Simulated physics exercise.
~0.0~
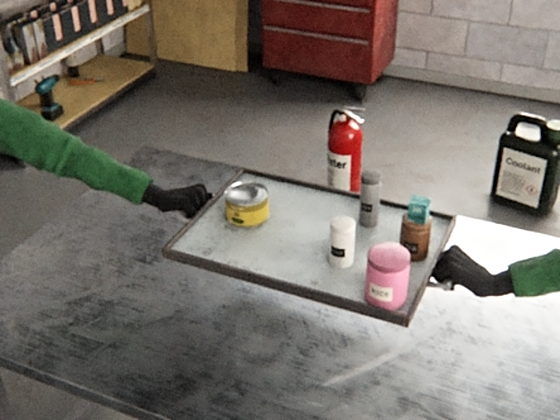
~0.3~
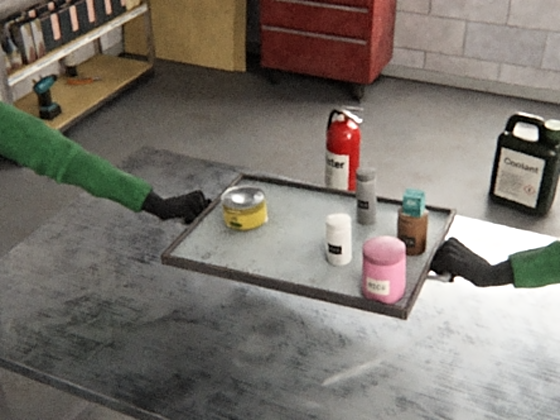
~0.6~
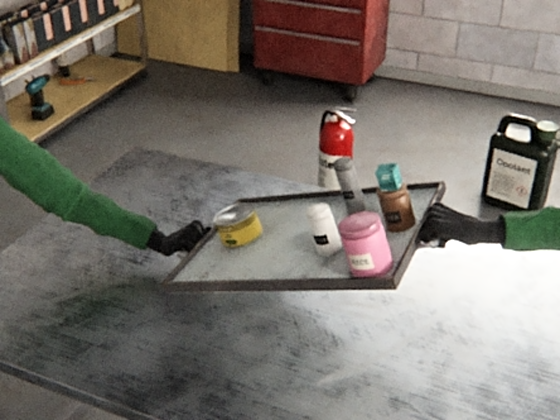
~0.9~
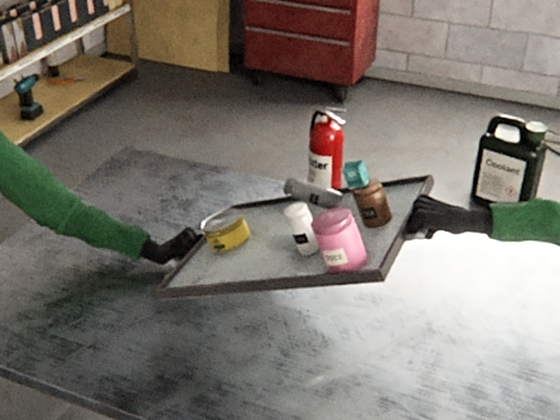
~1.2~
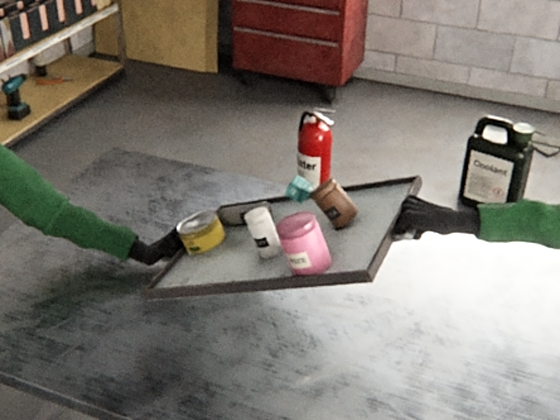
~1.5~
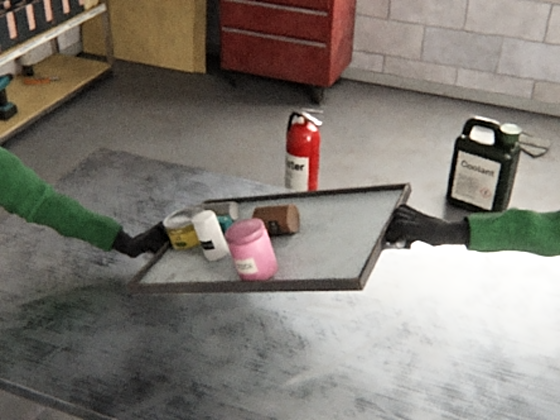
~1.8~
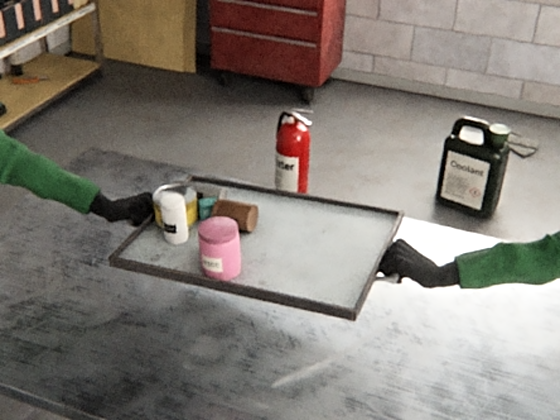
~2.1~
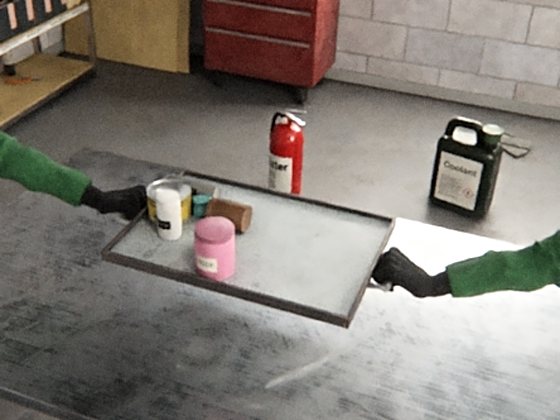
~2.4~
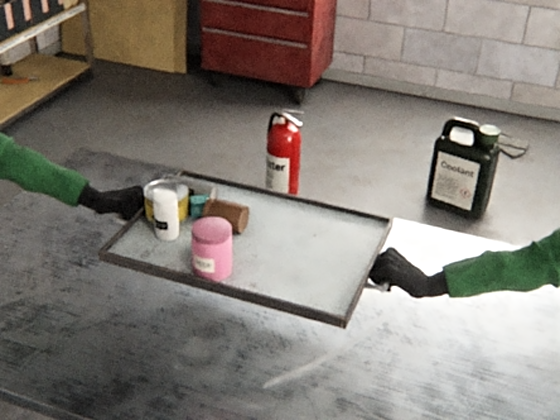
The clip opens with two gloved hands in green sleeves holding a tray of containers above a workshop table, a turquoise carton perched on a brown jar. The tray tips down to the left, and the containers lean. The grey shaker topples first, then the turquoise carton tumbles off the brown jar, which also falls over. The white shaker and pink jar slide left, toward the yellow tub. The hands level the tray, leaving the white shaker and pink jar upright, the brown jar and turquoise carton lying down, and the yellow tub at the left.
